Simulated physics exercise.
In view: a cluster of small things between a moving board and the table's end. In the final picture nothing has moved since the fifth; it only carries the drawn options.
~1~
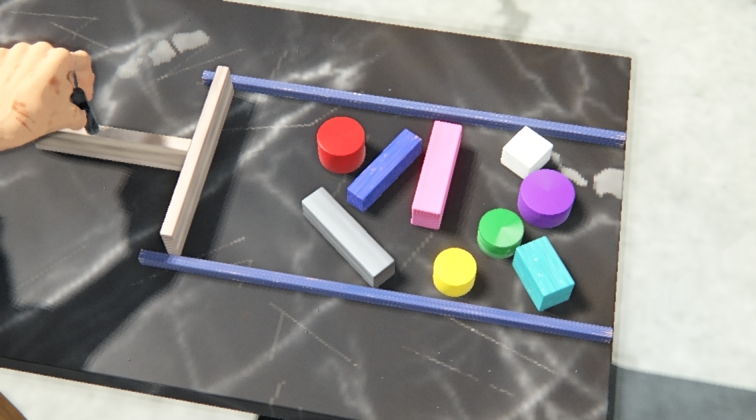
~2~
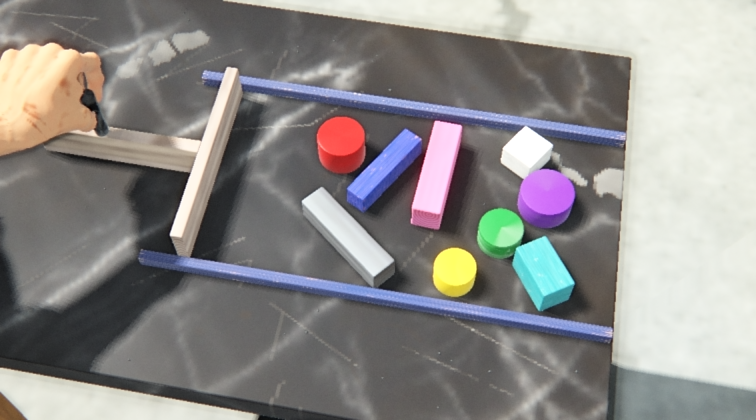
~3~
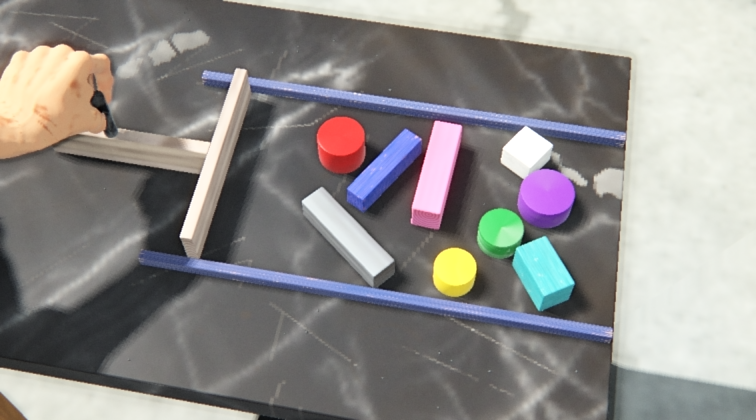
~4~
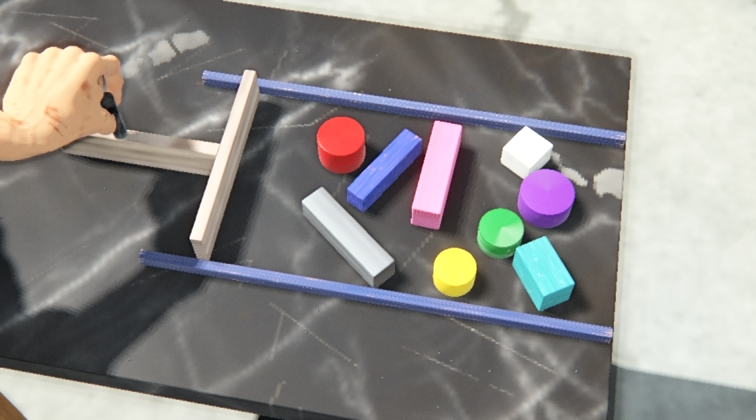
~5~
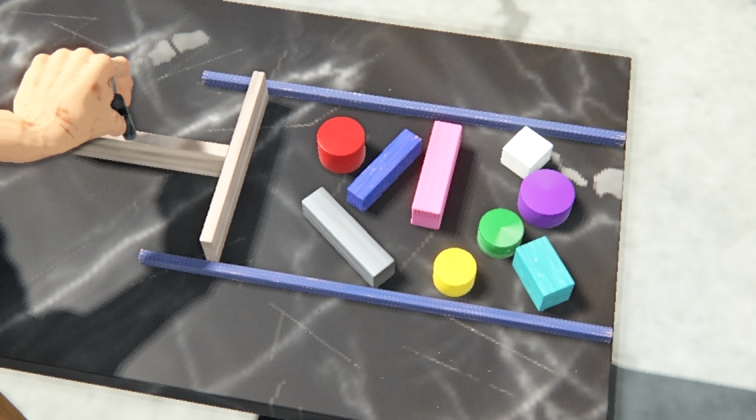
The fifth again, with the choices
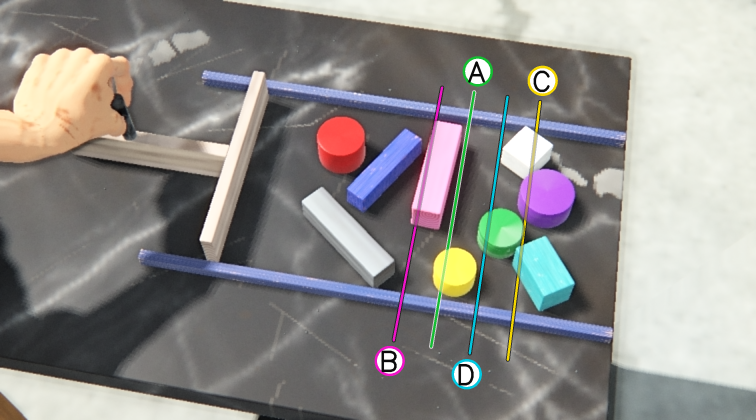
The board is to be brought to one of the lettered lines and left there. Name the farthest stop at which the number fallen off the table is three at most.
As far as mark C.
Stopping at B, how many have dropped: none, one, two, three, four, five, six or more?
By then, none.
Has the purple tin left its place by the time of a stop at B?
No.
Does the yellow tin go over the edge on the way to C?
No.
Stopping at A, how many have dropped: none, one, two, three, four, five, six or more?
By then, none.
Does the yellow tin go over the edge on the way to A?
No.
On the marked copy, A at (454, 210); B at (420, 204); C at (525, 221); D at (490, 215).
Following C. Soon after the start, board (338, 168); grey stick (381, 243); red tin (377, 150).
Later, board (442, 184); white block (582, 166); purple tin (569, 207).
In the end, board (525, 197); purple tin over the edge; white block over the edge; three fallen.
As for the rest, A is within the limit but short; B is within the limit but short; D is within the limit but short.
